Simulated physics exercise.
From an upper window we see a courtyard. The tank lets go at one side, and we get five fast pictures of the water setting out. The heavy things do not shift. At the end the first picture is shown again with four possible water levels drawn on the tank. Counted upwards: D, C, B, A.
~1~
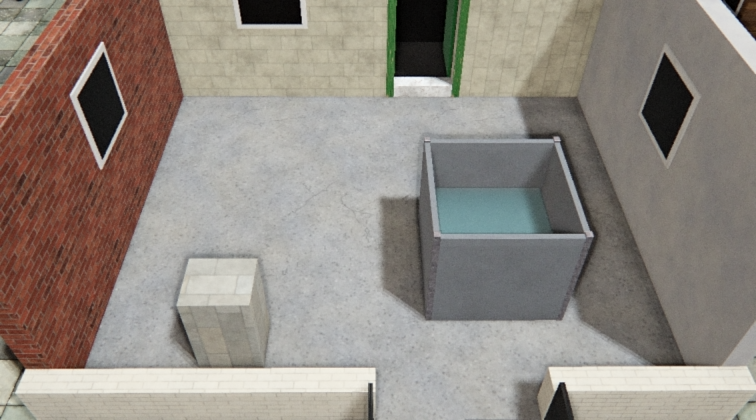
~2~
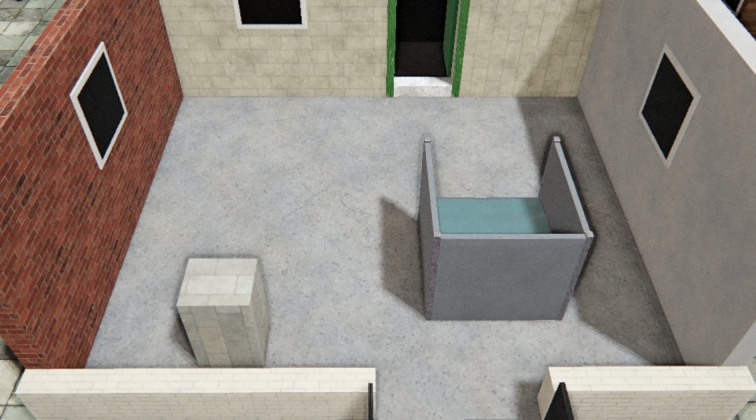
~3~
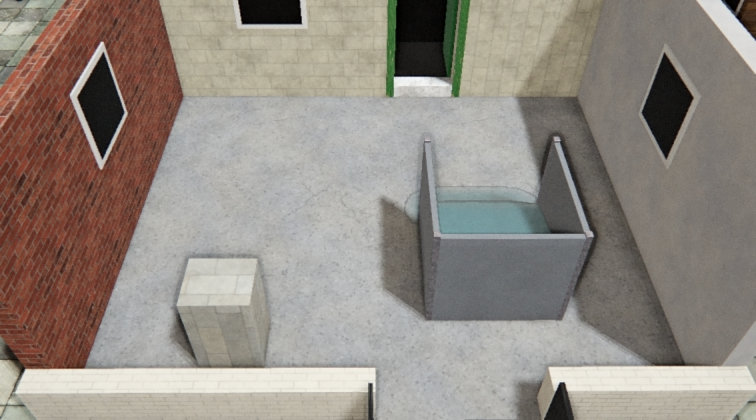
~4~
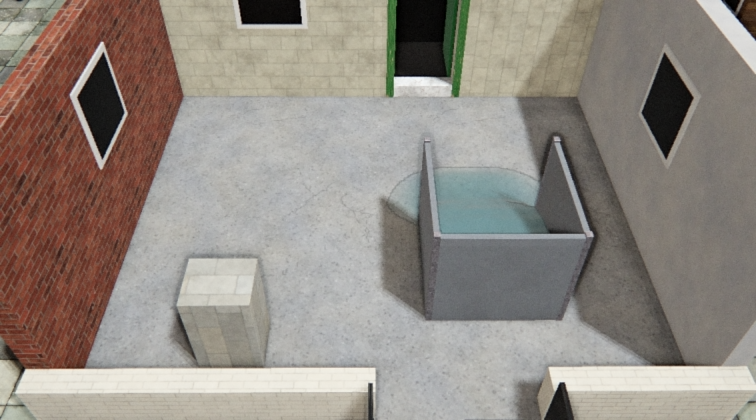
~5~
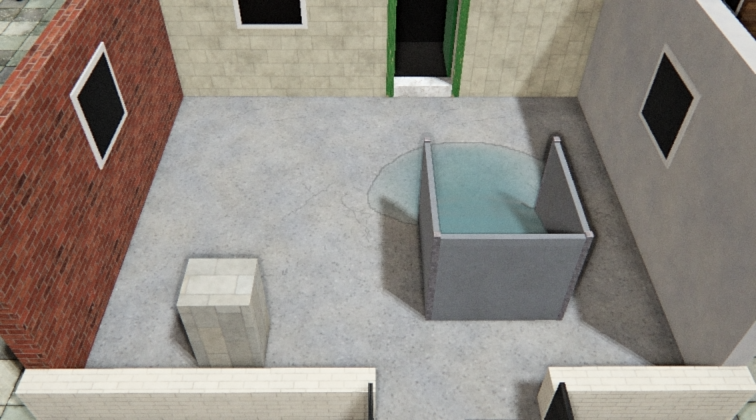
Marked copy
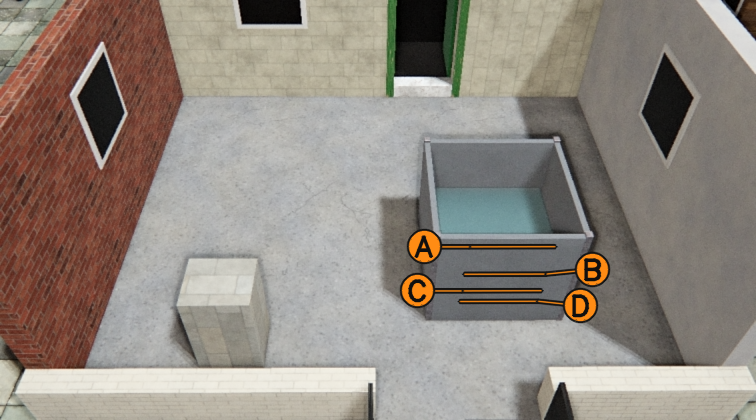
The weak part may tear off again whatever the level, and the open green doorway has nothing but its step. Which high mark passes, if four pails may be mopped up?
Level C just does it.
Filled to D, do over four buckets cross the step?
No, not at all.
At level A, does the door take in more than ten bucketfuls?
Yes, clearly.
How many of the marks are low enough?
Two of them.
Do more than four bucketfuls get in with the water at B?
Yes.
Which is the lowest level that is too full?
Here it is level B.
On the marked copy, A at (512, 246); B at (505, 274); C at (501, 290); D at (499, 301); from the bottom up D, C, B, A.
For level A, dozens of bucketfuls pour in.
For level B, about 9 bucketfuls get in.
For level C, a bucket or two gets in.
For level D, nothing gets over.
